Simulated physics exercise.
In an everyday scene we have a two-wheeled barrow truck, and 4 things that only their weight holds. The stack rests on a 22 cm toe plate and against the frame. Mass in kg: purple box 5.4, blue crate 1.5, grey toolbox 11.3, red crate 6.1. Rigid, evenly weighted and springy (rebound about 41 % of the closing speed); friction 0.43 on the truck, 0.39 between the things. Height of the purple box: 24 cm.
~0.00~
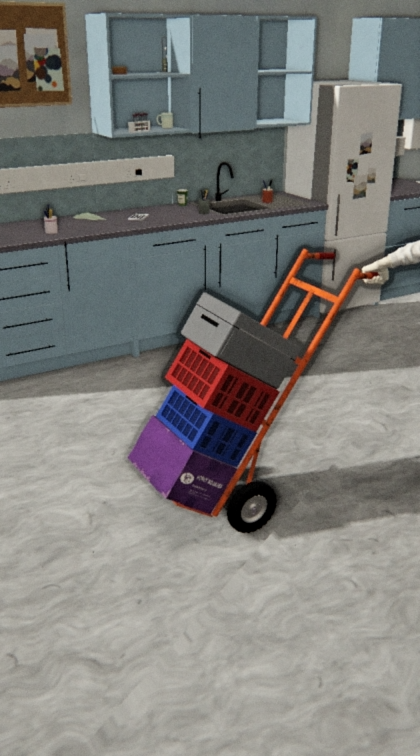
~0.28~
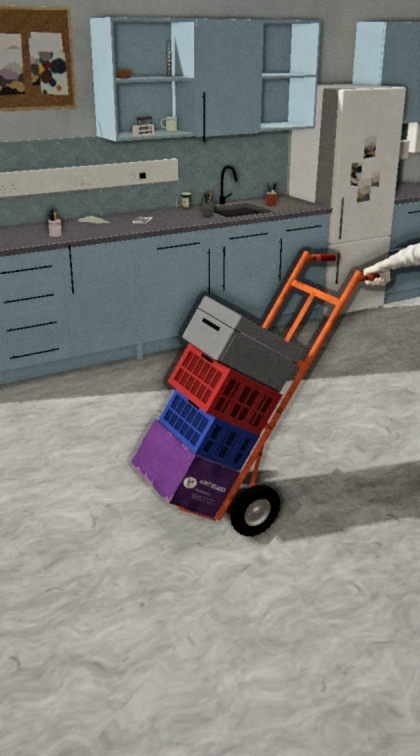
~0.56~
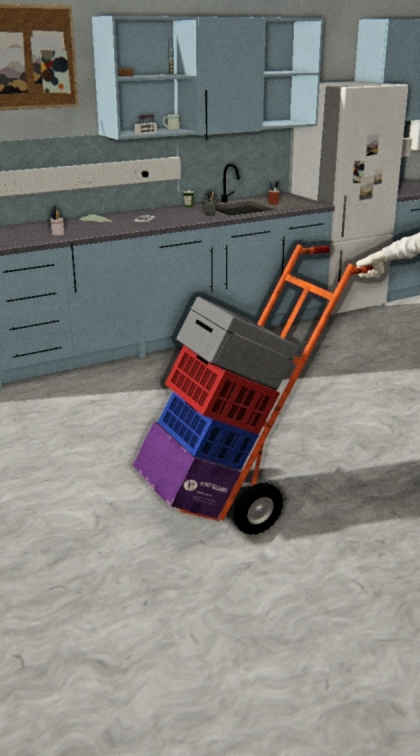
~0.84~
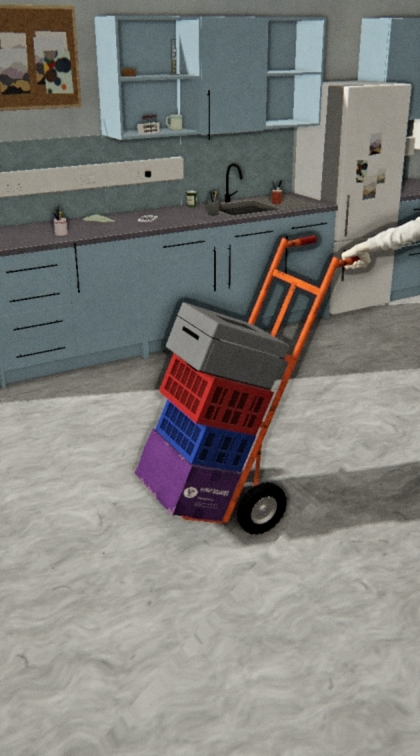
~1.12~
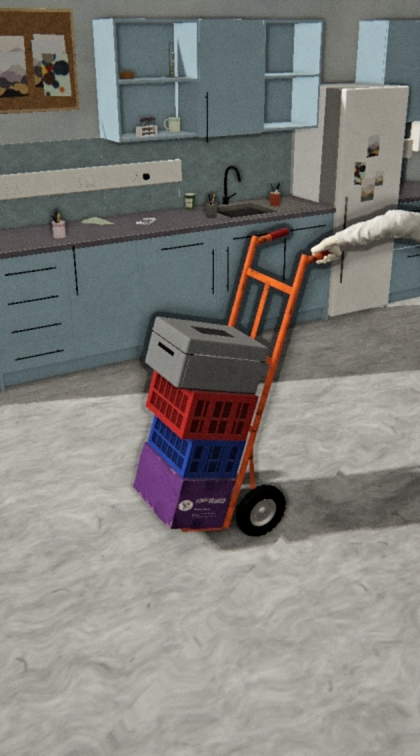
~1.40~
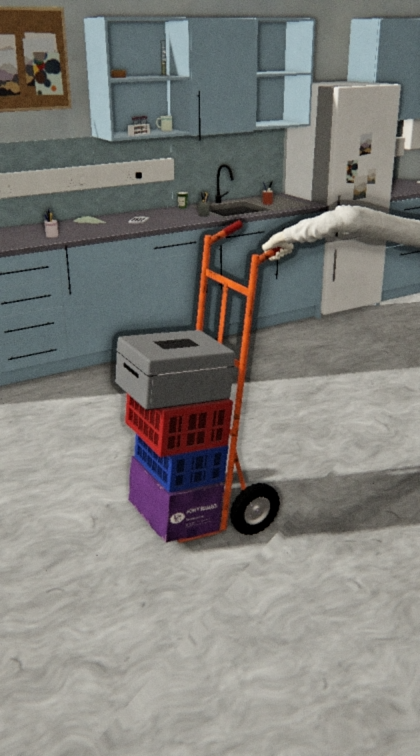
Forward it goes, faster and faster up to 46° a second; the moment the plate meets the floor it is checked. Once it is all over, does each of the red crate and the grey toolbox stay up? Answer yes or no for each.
Red crate: No, it goes over. Grey toolbox: No, it goes over.
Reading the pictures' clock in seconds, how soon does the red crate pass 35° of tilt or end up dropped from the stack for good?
At around 2.3 seconds on the pictures' clock.
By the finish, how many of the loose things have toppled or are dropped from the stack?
4.
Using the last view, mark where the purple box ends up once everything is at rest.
Near (123, 515).
After 2.30 s, truck upright; grey toolbox now dropped from the stack; red crate tipped 34° from how it sat near (101, 448); blue crate tipped 34° from how it sat.
After 2.70 s, truck upright; blue crate and red crate now dropped from the stack; purple box on its side.
At rest (3.8 s), dropped from the stack and tipped over, blue crate, grey toolbox and red crate; tipped over on the truck, purple box.
